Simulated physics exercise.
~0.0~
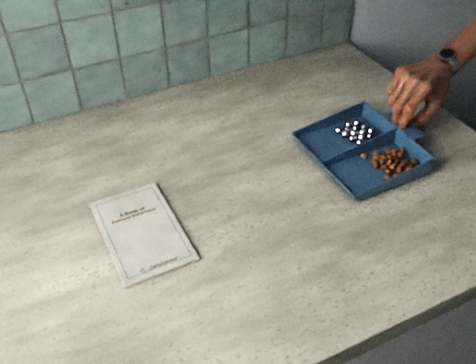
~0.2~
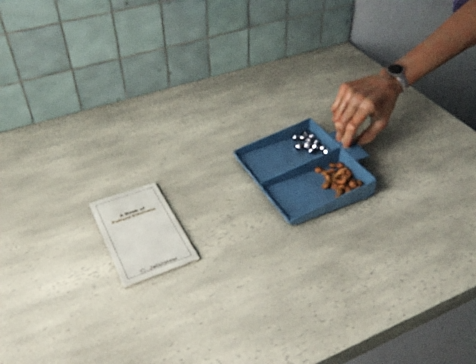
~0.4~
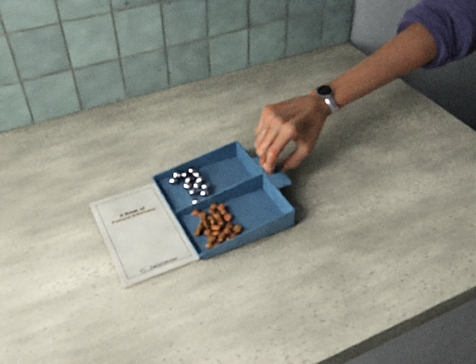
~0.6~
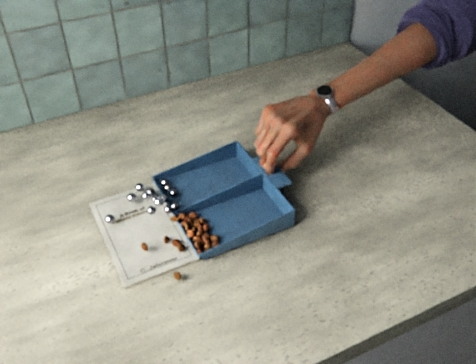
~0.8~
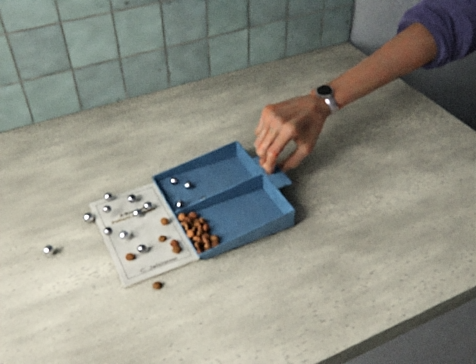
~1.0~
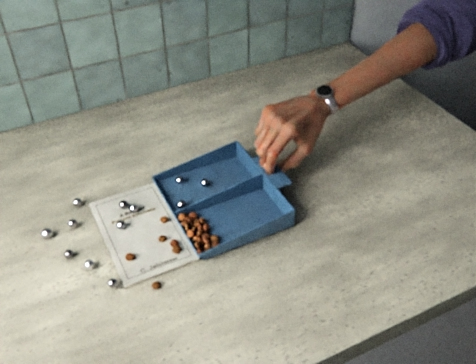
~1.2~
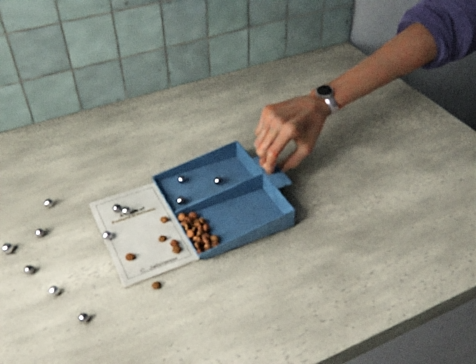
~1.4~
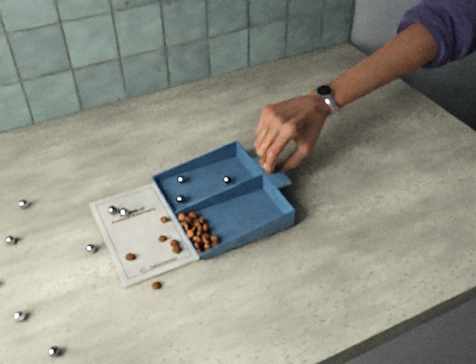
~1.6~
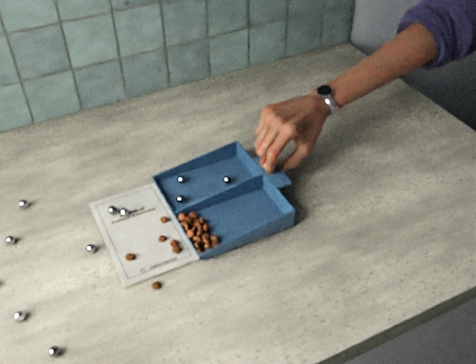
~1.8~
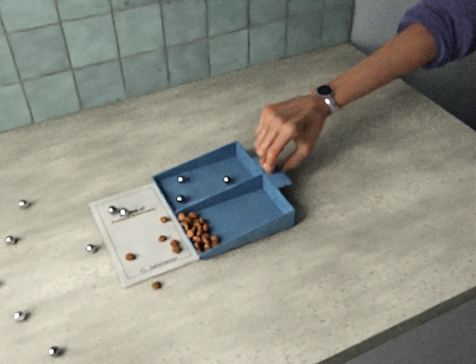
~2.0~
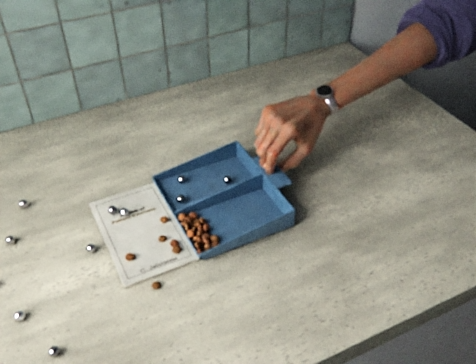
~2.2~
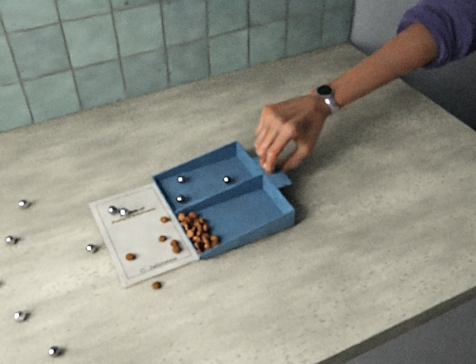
A shallow blue tray with two compartments, one holding shiny silver balls and the other small brown pieces, slides left across a pale countertop, pushed by a hand wearing a watch. It stops against a thin, light-coloured book lying flat, and both lots shift towards the tray's front edge. The silver balls spill out over the book, along with a few of the brown pieces. Several balls roll on across the counter towards the left, then come to rest. Most of the brown pieces stay heaped at the tray's front, three balls remain inside, and the hand still holds the tray.
